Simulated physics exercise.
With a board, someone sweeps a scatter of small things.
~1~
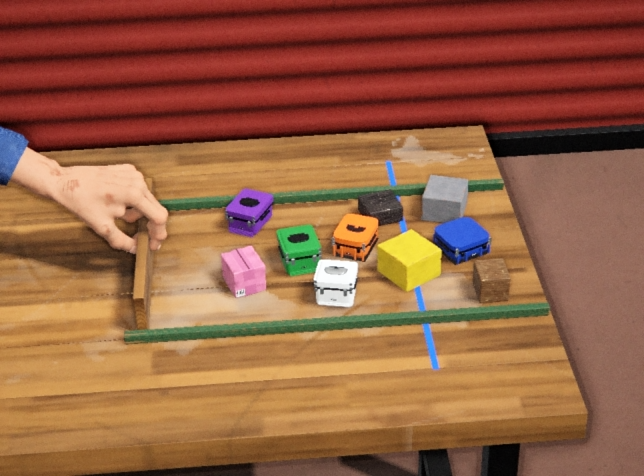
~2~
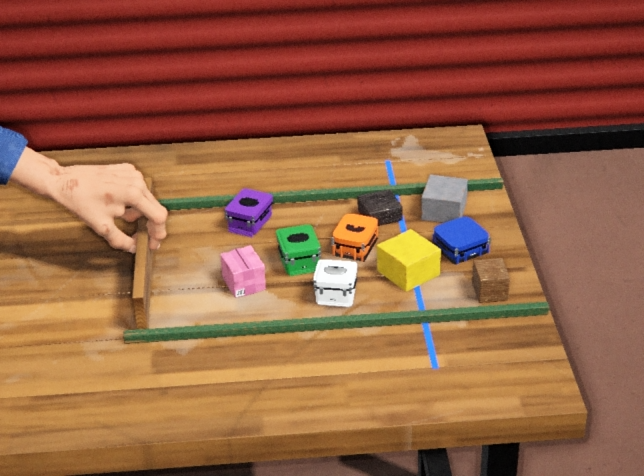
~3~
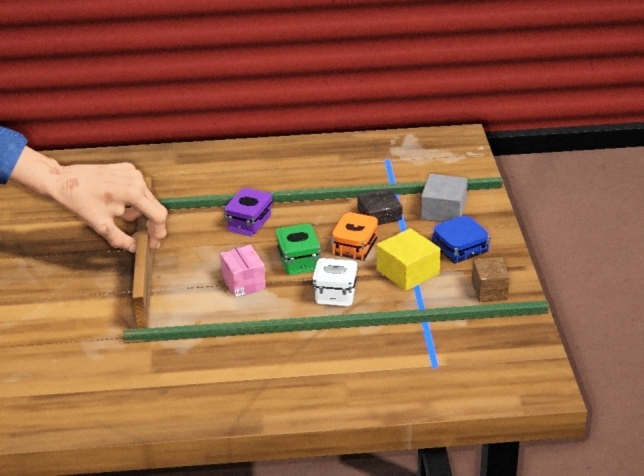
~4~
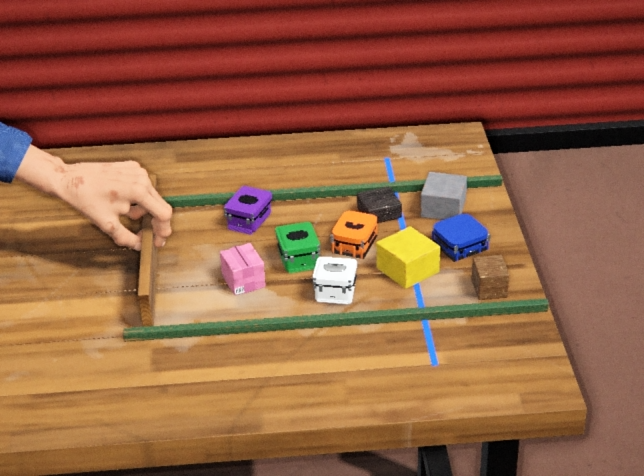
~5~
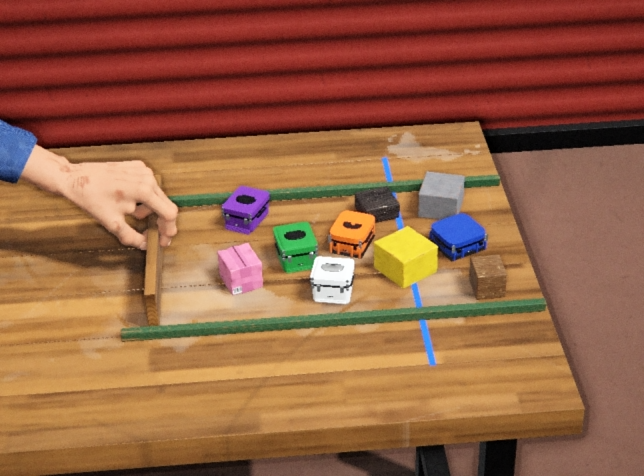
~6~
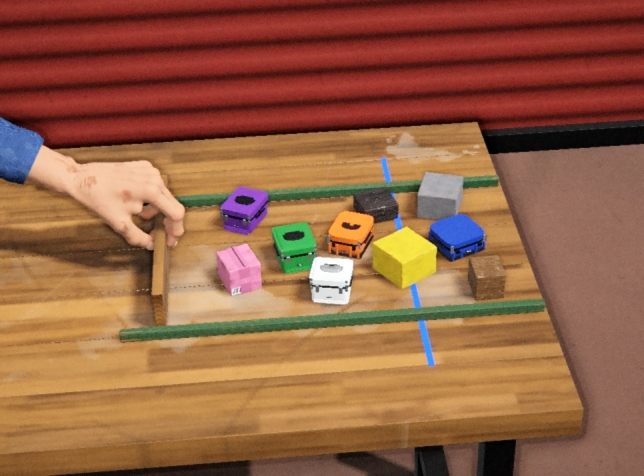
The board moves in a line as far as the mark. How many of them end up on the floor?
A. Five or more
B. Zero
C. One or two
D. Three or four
B, zero.
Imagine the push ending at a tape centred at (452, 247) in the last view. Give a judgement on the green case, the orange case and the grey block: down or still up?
In order, the green case keeps its spot, then the orange case keeps its spot, then the grey block goes off the edge.
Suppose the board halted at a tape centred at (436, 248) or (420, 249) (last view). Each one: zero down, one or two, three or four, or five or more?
Counts by place: Just one or two, then no fall at all.
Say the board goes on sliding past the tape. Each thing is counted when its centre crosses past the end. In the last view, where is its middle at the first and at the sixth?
First at (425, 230), next at (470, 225).
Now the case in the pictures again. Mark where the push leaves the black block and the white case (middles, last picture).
Final centres, in order: Near (444, 197), near (469, 285).
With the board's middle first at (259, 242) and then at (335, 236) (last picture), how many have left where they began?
The count is 3 at the first point and 7 at the second.
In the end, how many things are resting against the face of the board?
Count: 3.
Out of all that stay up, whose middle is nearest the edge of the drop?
Ending up nearest is the grey block.
Early on, none off yet; brown block at rest near (487, 278); blue case at rest near (457, 238); grey block at rest near (440, 197).
A while later, none off yet; brown block at rest near (487, 278); blue case moving near (461, 236); grey block moving near (451, 197).
Finally, the number that fall off is zero.
